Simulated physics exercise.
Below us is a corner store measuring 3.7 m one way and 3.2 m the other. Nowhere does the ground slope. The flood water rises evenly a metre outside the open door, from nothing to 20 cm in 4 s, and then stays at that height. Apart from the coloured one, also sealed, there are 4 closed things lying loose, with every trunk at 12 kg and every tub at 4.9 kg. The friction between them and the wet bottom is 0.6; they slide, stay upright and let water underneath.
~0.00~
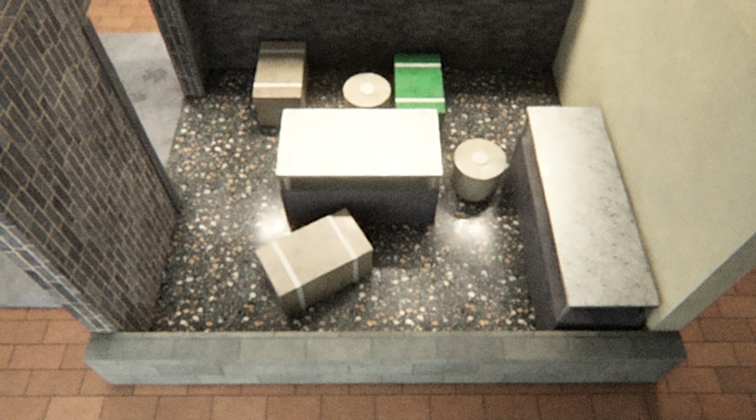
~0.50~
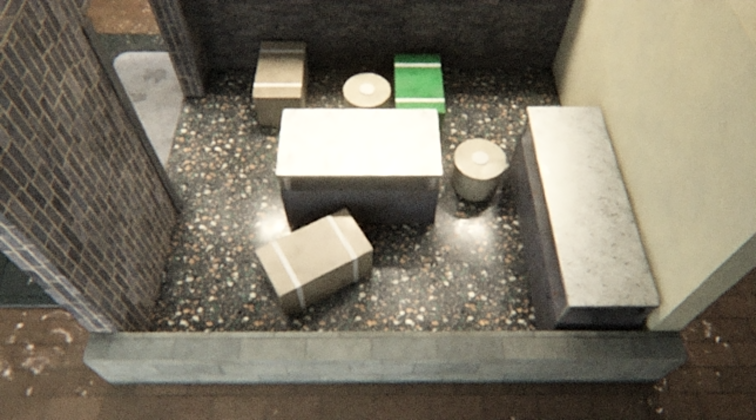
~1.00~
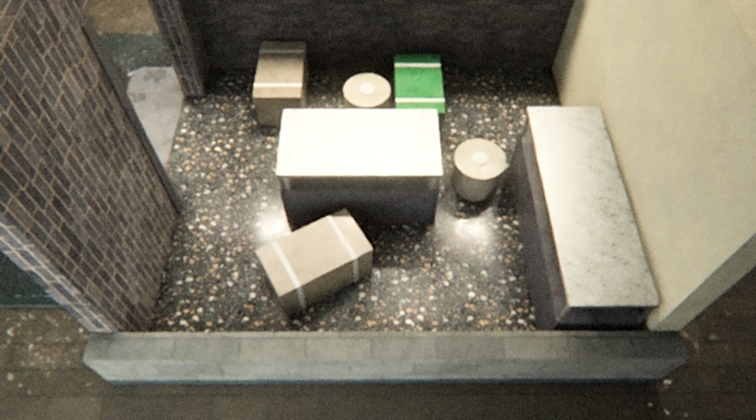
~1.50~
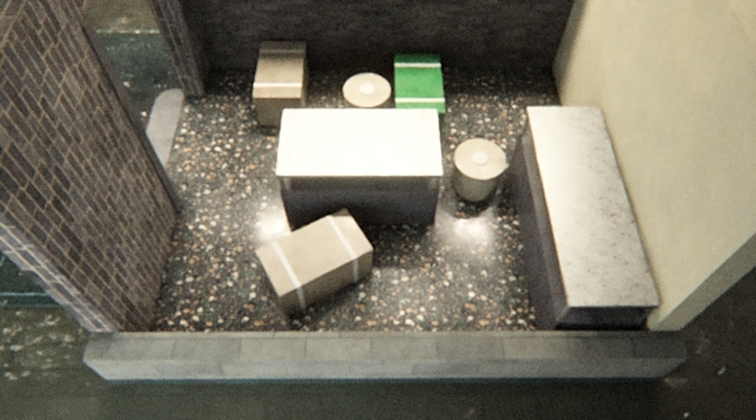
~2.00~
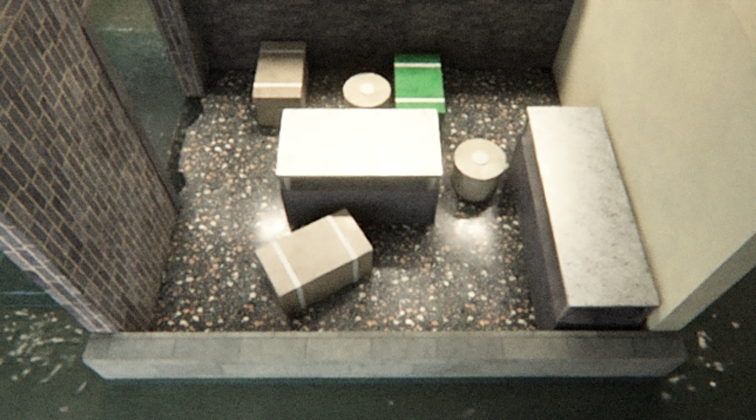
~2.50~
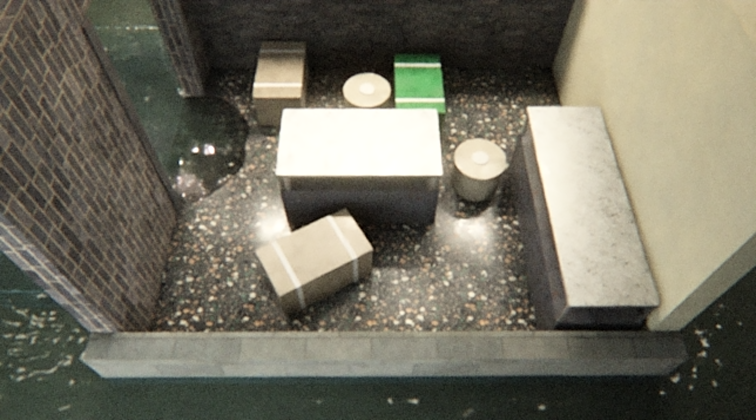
Dark water rises outside a small room and spreads in through the doorway at left.
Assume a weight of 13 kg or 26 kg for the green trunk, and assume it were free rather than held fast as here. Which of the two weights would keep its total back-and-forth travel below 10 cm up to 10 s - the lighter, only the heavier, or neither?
It looks like no mass offered suffices.
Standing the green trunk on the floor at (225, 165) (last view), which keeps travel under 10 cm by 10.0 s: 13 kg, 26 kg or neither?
Here both come up short.
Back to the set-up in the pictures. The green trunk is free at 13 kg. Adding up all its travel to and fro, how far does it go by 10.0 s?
Total path: Roughly 200 cm.
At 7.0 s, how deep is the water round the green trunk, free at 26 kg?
14 cm, roughly.
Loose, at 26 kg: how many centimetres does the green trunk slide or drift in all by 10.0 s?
I'd say close to 150 cm in total.
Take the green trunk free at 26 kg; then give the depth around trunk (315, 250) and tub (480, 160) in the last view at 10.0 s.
Close to 8 and 16 centimetres.
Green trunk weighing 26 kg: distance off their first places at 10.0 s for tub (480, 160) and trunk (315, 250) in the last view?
They've ended up 120 cm and 20 cm away, in that order.
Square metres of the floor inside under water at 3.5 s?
Wet area: Approx. 2.0 m2.
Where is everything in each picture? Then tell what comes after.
The first picture shows the green trunk at (419, 82) rests on the ground; 0.0 m2 under water; 0 of 5 have shifted.
The second picture shows the green trunk at (419, 82), on the bottom; 0.0 m2 under water; 0 of 5 have shifted.
The third picture shows the green trunk at (419, 82), on the bottom; water covers 0.0 m2; 0 of 5 have shifted.
The fourth picture shows the green trunk at (419, 82), on the bottom; water covers 0.0 m2; 0 of 5 have shifted.
The fifth picture shows the green trunk at (419, 82), on the bottom; 0.0 m2 under water; 0 of 5 have shifted.
The sixth picture shows the green trunk at (419, 82) rests on the ground; water covers 0.5 m2; 0 of 5 have shifted.
After 3.5 s the green trunk would be 0 cm from its start with 13 kg and 0 cm from its start with 26 kg; 0 cm of water round it then.
After 4.5 s the green trunk would be 5 cm from its start with 13 kg and 1 cm from its start with 26 kg; 3 cm of water round it then.
After 7.0 s the green trunk would be 129 cm from its start with 13 kg and 125 cm from its start with 26 kg; 14 cm of water round it then.
After 10.0 s the green trunk would be 128 cm from its start with 13 kg and 120 cm from its start with 26 kg; 18 cm of water round it then.
